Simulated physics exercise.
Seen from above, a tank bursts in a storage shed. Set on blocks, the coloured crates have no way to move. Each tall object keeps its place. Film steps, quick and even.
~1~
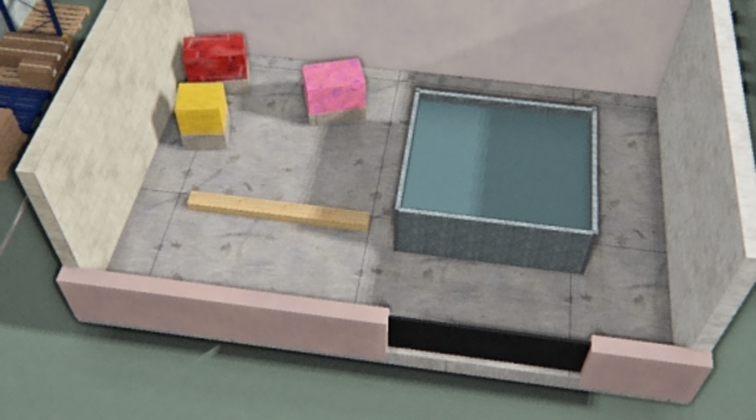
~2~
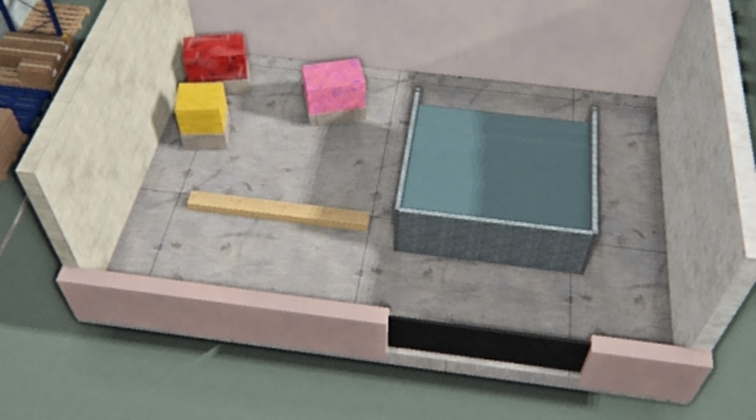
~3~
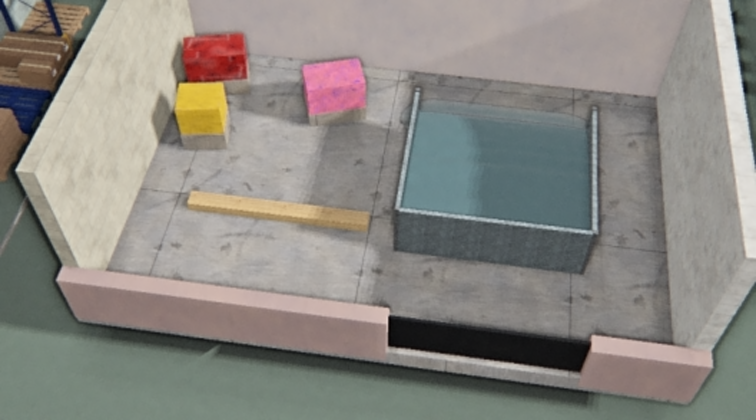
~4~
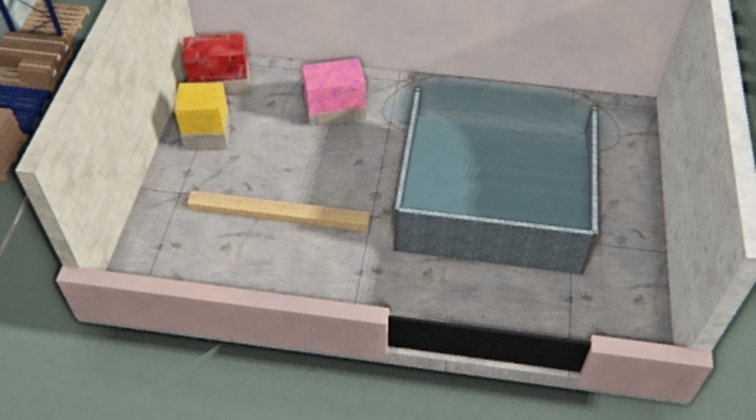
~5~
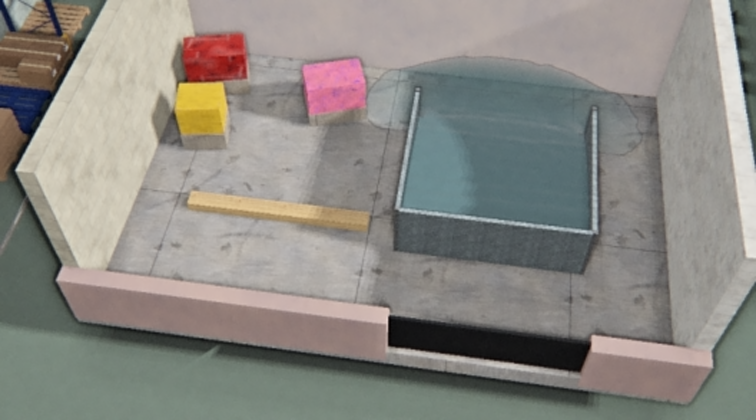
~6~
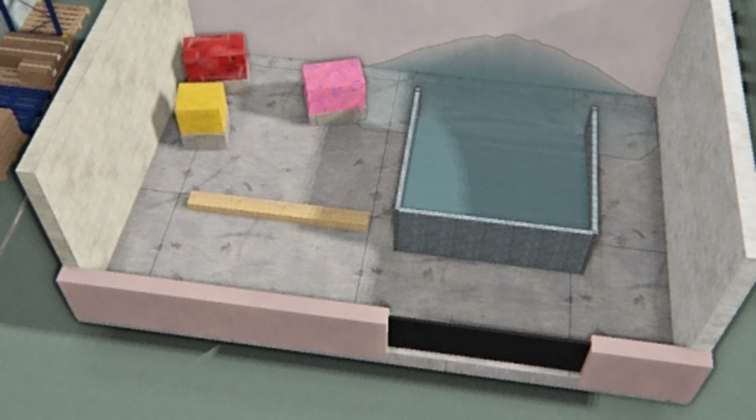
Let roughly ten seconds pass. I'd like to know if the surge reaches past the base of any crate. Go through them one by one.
At the end, pink crate: Reached by water; red crate: Reached by water; yellow crate: Kept safe.
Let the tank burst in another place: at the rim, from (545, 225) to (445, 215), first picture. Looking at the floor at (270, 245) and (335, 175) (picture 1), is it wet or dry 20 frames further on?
Submerged, then untouched.
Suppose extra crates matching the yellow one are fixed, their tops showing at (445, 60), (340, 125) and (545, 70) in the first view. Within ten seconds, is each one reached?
Listed in turn: Overtopped / clear / overtopped.
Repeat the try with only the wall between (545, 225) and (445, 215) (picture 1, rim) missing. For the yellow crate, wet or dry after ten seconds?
As it turns out, the yellow one stays unwetted.
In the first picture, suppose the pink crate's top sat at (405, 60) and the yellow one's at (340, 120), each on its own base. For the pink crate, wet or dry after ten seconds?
The pink crate simply gets reached.
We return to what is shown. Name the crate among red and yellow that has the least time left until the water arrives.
Answer: That's the red one.
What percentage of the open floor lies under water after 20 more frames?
Roughly 75 %.
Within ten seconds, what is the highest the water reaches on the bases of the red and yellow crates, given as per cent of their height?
Peak levels: Approx. 140 % then 70 %.
A moment on, water covers 25 % of the floor; the pink crate water round its plinth, the red crate not reached, the yellow crate not reached.
Next, water covers 40 % of the floor; the pink crate water round its plinth, the red crate water round its plinth, the yellow crate water round its plinth.
Then, water covers 75 % of the floor; the pink crate water round its plinth, the red crate water round its plinth, the yellow crate water round its plinth.
Later, water covers 100 % of the floor; the pink crate water round its plinth, the red crate water round its plinth, the yellow crate water round its plinth.
In the end, water covers 100 % of the floor; the pink crate was topped, the red crate was topped, the yellow crate stayed above the water.
